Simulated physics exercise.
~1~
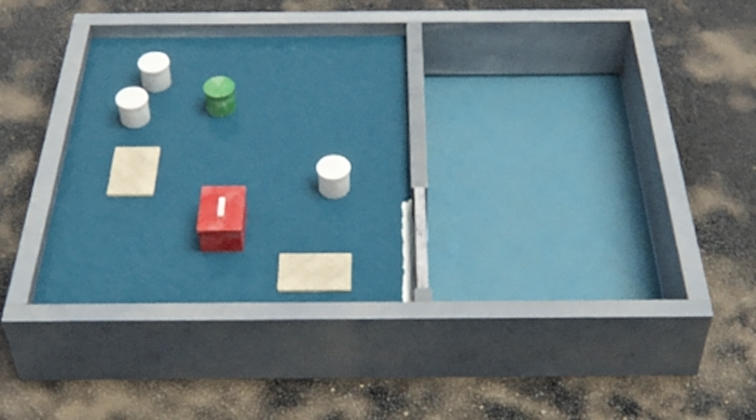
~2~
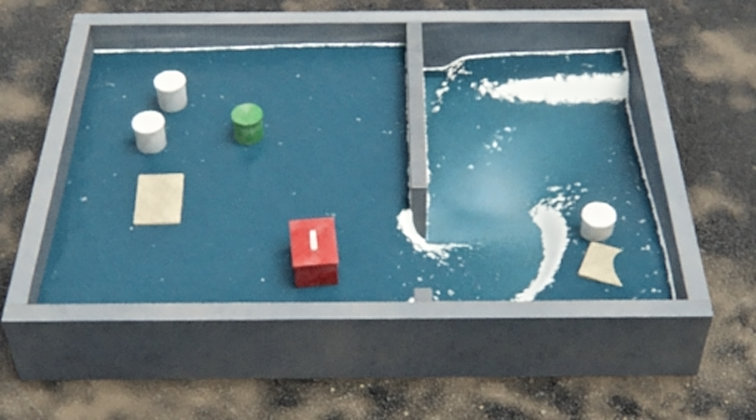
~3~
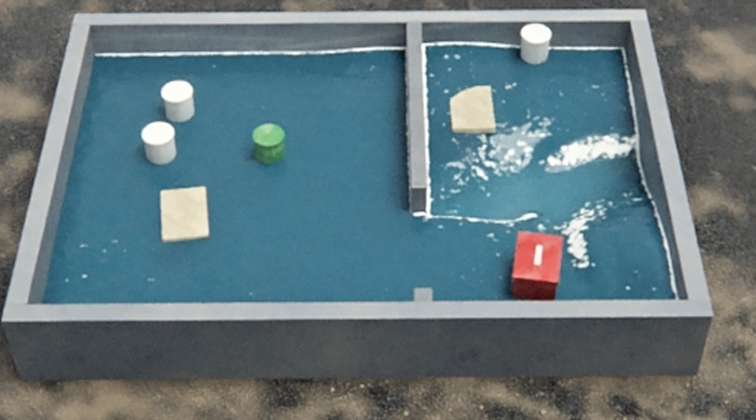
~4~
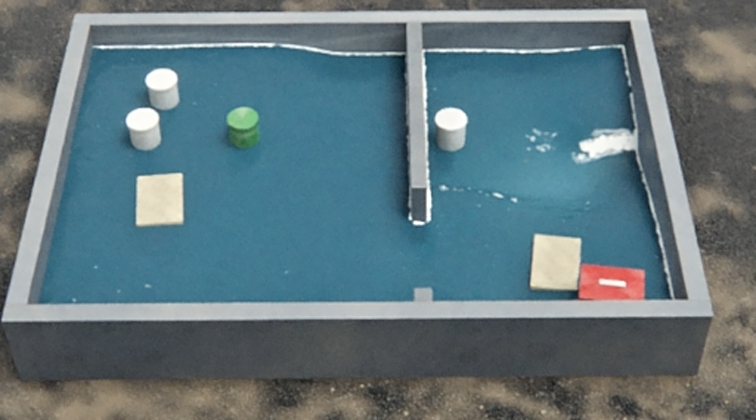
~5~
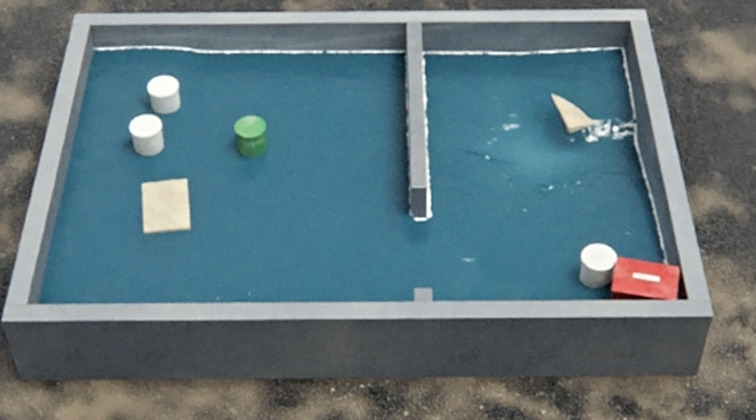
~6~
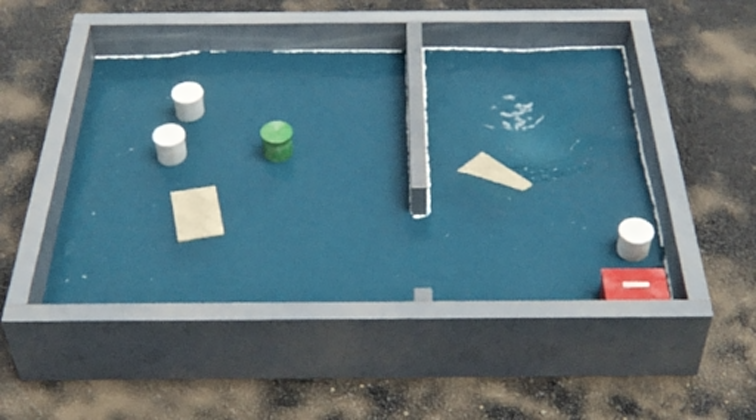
Water surges from the left side of a divided basin into the right once the board closing the gap in the divider is gone, churning up white foam. A white float and a flat tan piece are swept through first, while the red tote drifts toward the opening. The tote then passes through and travels on to the near right corner, as the float and tan piece wander around the right side. The green pail, two white floats and another tan piece only shift slightly back and forth. As the foam fades, they remain afloat on the left, with the red tote in the corner.
